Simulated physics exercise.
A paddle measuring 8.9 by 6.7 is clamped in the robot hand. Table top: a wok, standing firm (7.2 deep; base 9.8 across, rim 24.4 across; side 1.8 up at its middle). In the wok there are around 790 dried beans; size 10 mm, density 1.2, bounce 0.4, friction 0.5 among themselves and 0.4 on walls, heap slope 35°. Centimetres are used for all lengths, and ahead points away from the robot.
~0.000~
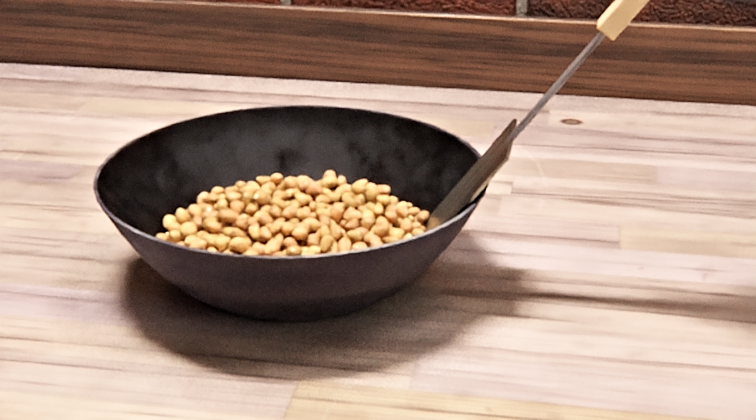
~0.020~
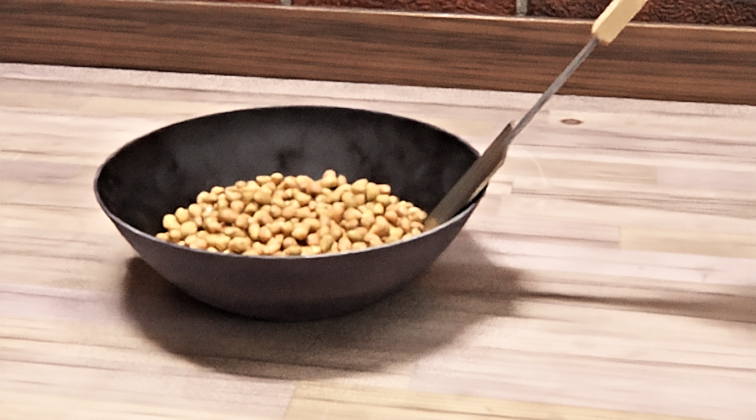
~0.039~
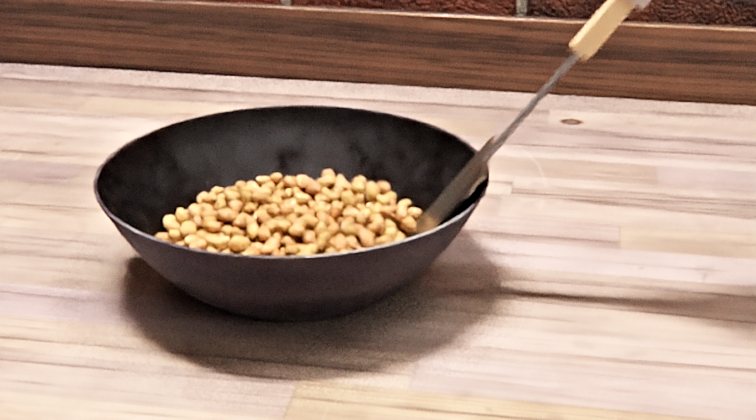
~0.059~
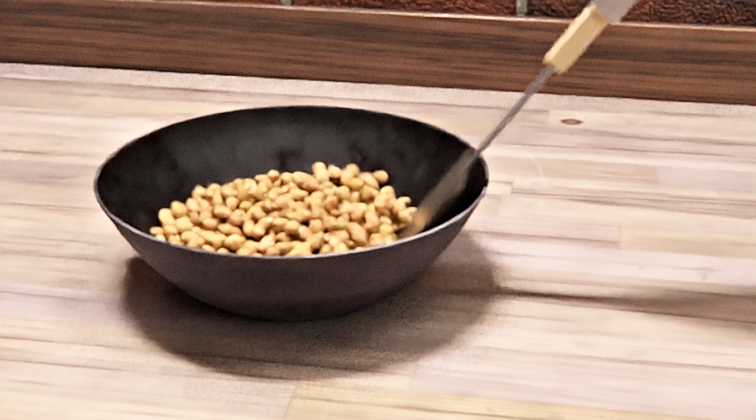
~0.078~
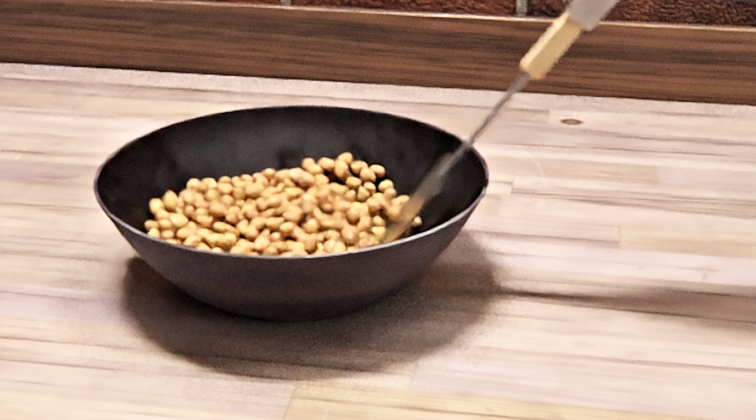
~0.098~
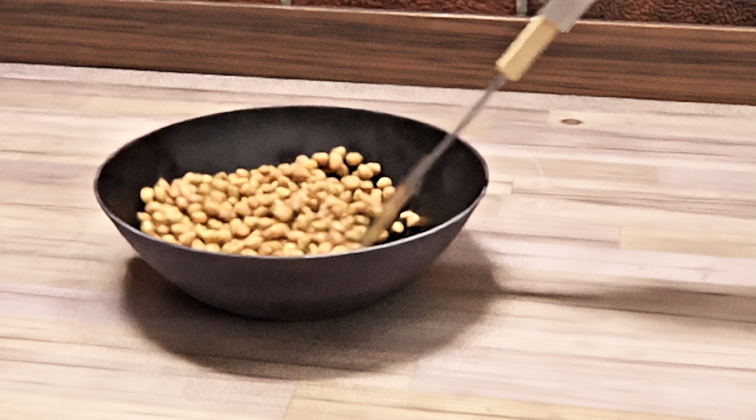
A metal paddle slides left through the dried beans in a black wok, pushing them.
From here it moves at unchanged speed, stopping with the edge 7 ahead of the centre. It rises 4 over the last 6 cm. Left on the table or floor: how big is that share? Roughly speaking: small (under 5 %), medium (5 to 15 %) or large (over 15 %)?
Roughly, large, over 15 %.
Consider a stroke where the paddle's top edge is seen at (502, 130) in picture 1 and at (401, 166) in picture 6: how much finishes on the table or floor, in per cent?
It comes to something like 25 %, give or take.
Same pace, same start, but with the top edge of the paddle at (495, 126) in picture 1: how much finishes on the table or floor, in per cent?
Around 25 percent ends up on the table or floor.
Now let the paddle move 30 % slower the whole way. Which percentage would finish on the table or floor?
In that case, close to 10 per cent.
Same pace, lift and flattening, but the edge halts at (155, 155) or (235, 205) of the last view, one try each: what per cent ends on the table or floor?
Close to 35 and close to 0 per cent, respectively.
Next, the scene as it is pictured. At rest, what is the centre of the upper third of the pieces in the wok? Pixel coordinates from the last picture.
I'd say around pixel (187, 206).
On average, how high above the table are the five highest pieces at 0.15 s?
7 cm or so.
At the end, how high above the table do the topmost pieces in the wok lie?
Peak at rest, approximately 7.5 centimetres.
By 0.15 s, sloping 54°, highest piece 7 above the table; 794 in the wok.
By 0.19 s, sloping 54°, highest piece 9 above the table; 794 in the wok.
By 0.42 s, sloping 54°, highest piece 13 above the table; 639 in the wok, 67 on the table or floor, 88 on the blade or in flight.
By 1.47 s, sloping 54°, highest piece 8 above the table; 639 in the wok, 155 on the table or floor.
Final count, 639 in the wok, 155 on the table or floor. That is 20 % on the table or floor.
